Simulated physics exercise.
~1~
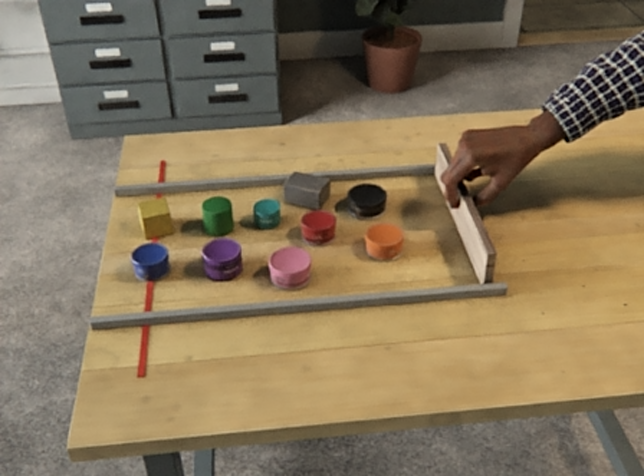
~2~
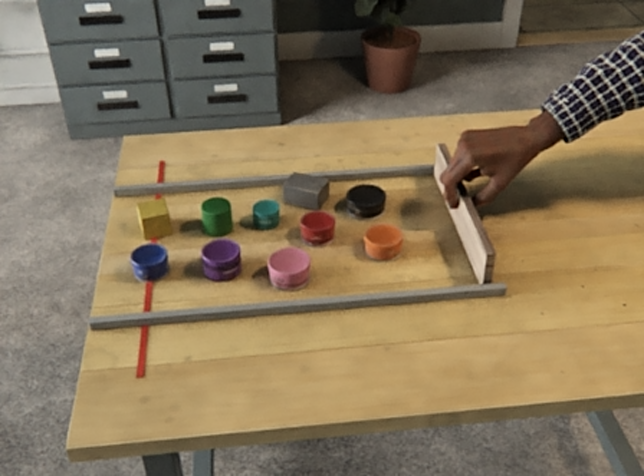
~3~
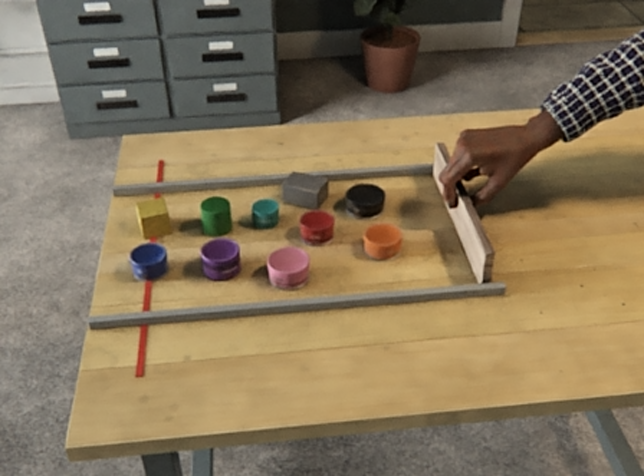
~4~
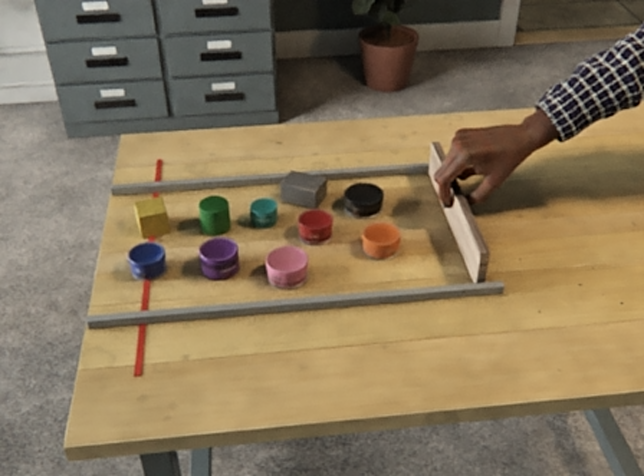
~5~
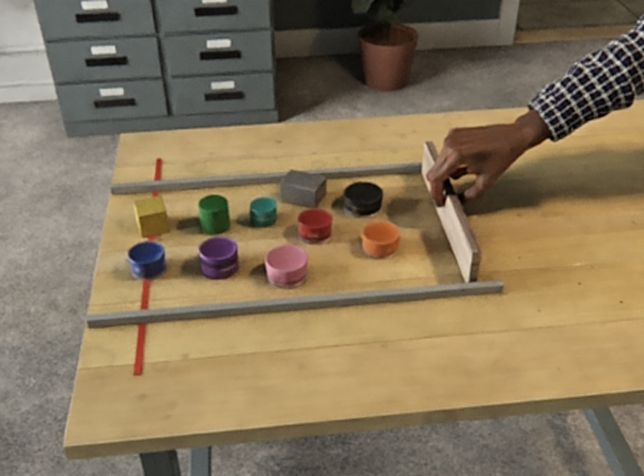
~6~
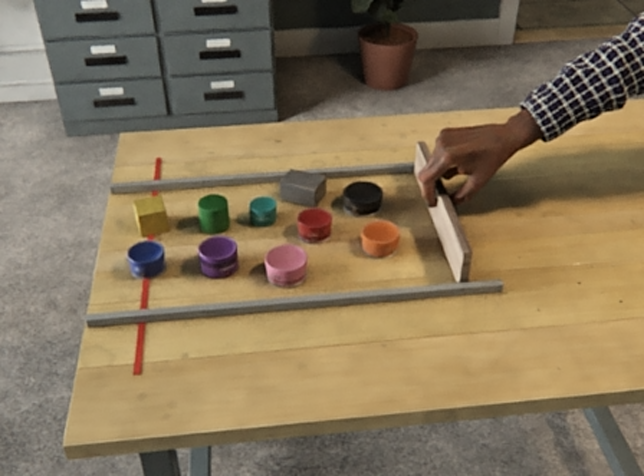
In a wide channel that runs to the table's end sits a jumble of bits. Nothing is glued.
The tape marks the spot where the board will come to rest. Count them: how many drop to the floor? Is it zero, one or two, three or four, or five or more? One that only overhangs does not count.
The sweep knocks three or four off.
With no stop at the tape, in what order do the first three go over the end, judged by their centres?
The blue tin goes first, followed by the yellow block and then the purple tub.
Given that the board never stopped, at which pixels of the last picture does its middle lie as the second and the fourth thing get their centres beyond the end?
At (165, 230) for the second, at (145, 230) for the fourth.
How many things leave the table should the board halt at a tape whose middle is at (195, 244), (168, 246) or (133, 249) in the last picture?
0, 1, 5.
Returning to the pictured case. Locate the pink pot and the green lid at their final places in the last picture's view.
Roughly (121, 295) for the first and roughly (99, 252) for the second.
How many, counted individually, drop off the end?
That makes a total of 3.
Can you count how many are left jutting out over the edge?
So the number is 2.
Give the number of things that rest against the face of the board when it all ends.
5 are in contact with it.
Soon after, none off yet; blue tin at rest near (147, 260); yellow block at rest near (151, 216); green lid at rest near (214, 214).
After that, none off yet; blue tin at rest near (147, 260); yellow block at rest near (151, 216); green lid displaced about its own width near (191, 217).
And then, none off yet; blue tin displaced about its own width near (105, 262); yellow block displaced a little near (134, 218); green lid displaced well along near (132, 242).
In the end, the number that fall off is three or four; gone, purple tub, yellow block and blue tin.
